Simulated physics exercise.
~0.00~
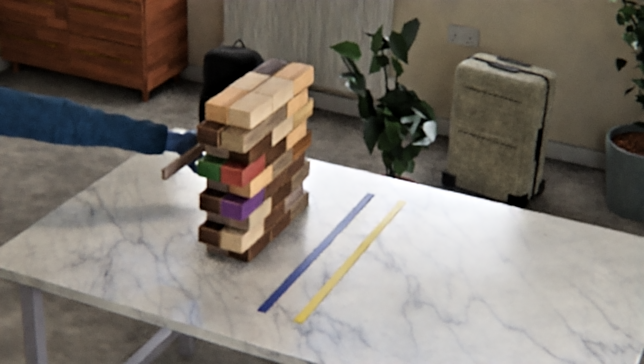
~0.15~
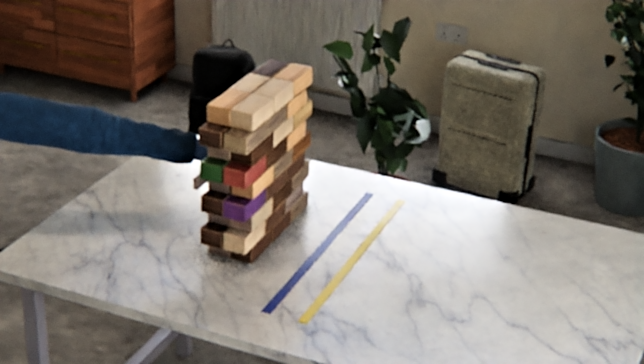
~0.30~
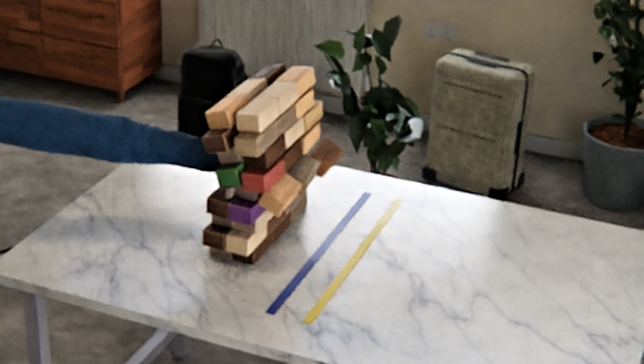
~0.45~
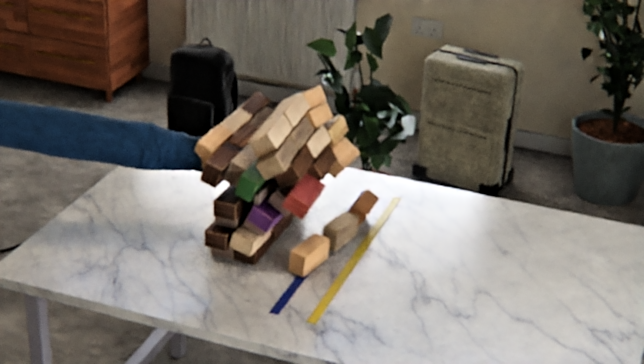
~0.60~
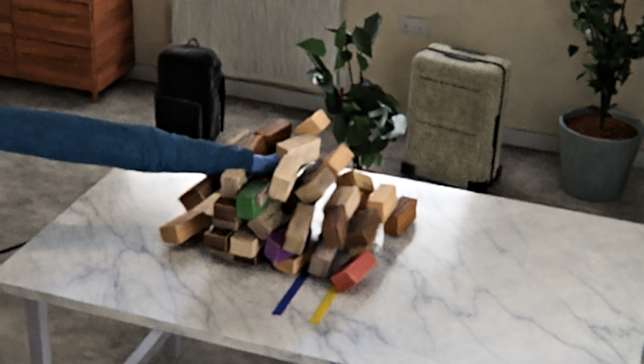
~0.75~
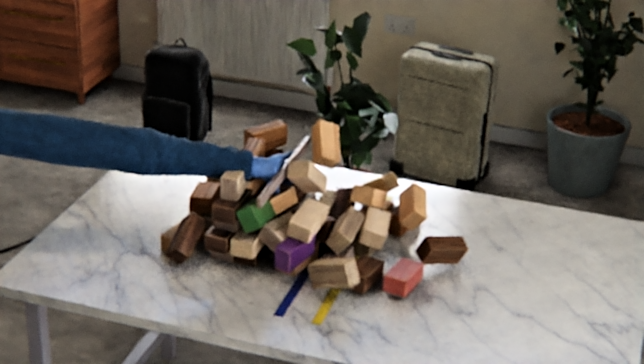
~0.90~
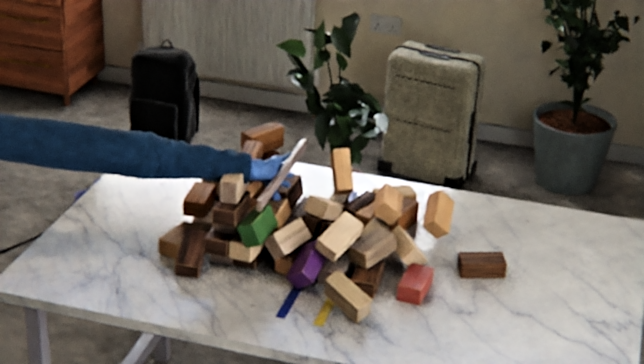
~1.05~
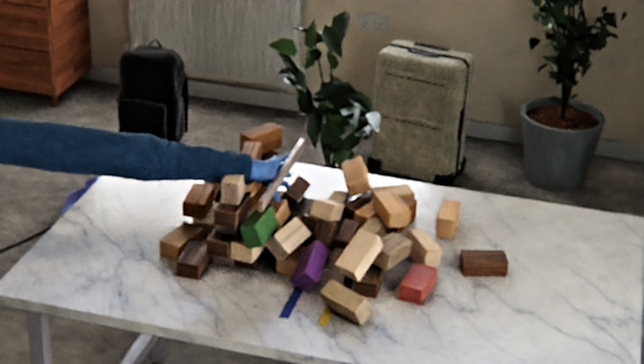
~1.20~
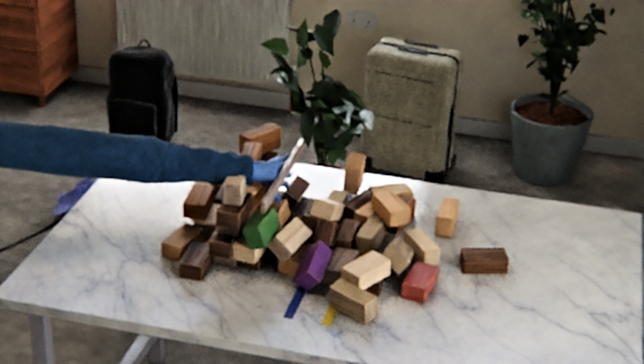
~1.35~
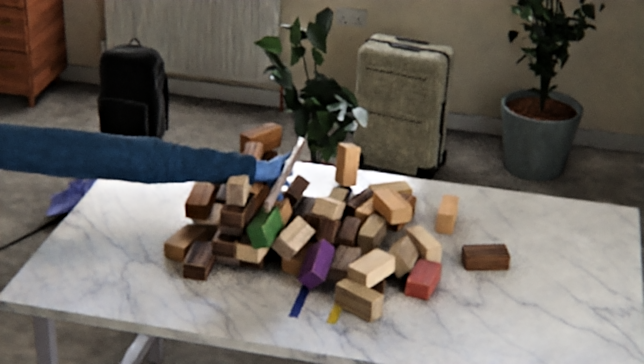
On a marble table, a blue-sleeved arm topples a wooden block tower into a scattered heap.
